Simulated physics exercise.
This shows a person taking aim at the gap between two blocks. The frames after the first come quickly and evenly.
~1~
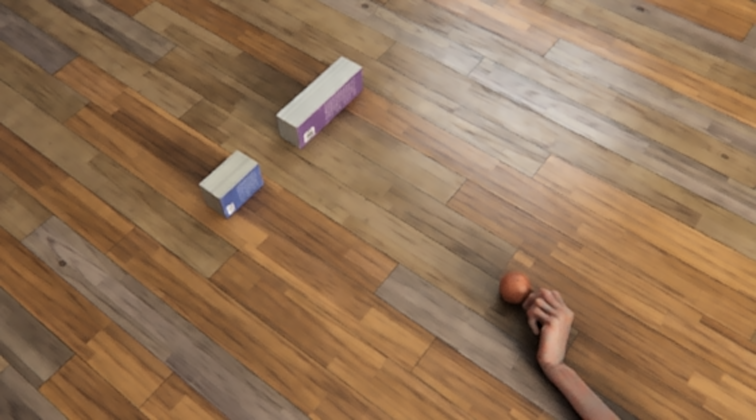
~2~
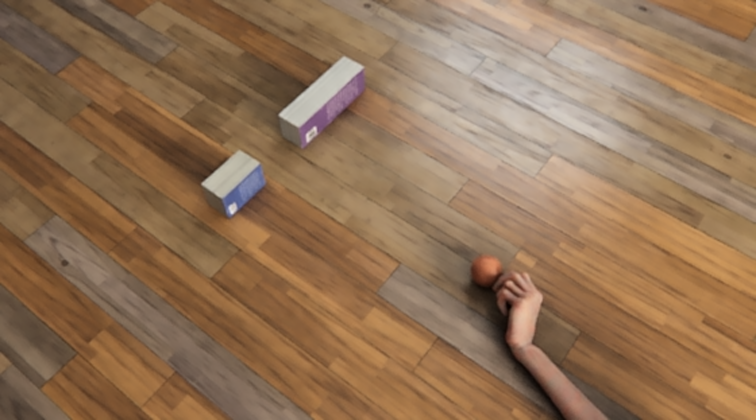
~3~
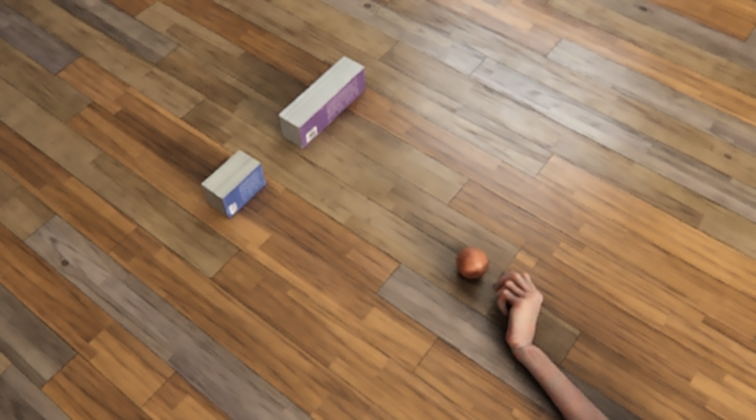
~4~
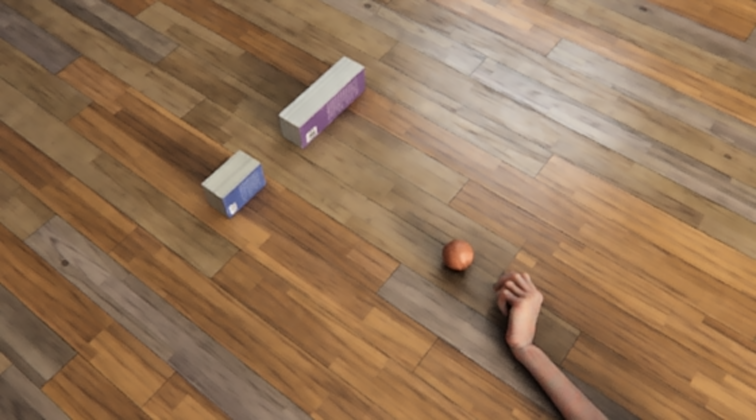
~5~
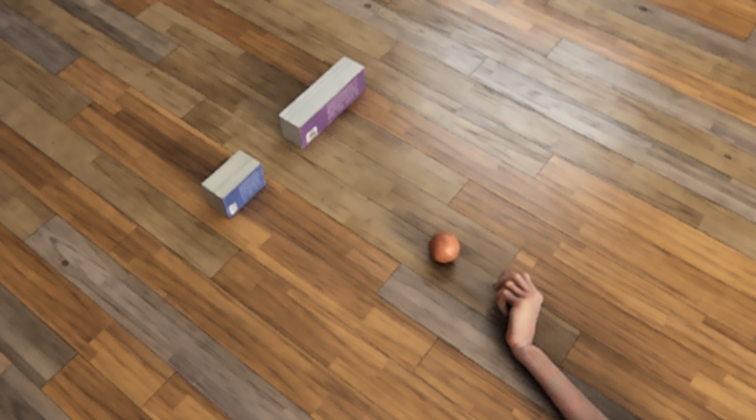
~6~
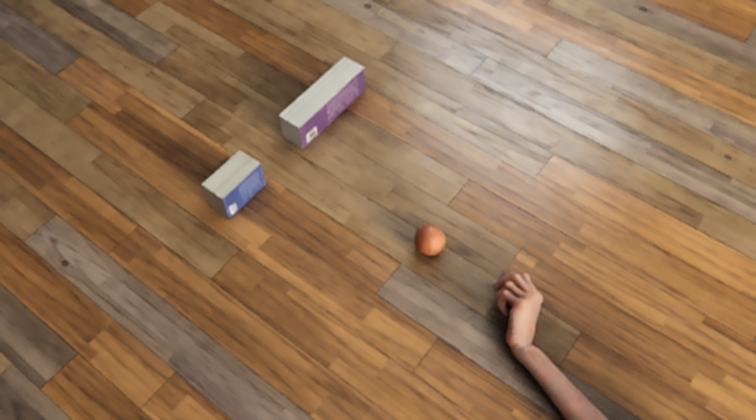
An orange ball-like fruit starts beside a hand at the lower right of a wooden floor, and the hand pushes it up and to the left. The hand then stays still while the orange rolls steadily away from it, toward the upper left, as the blue and purple blocks remain in place.
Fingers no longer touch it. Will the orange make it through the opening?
Yes.
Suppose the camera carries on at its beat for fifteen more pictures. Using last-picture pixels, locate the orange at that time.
I'd guess it ends up about (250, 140) in the last view.
Then, 0.40 s past the last view, orange heading on near (303, 171).
Then, 0.90 s past the last view, orange heading on near (173, 99).
Then, 1.32 s past the last view, orange heading on near (80, 49).
Finally, the orange rolls through.
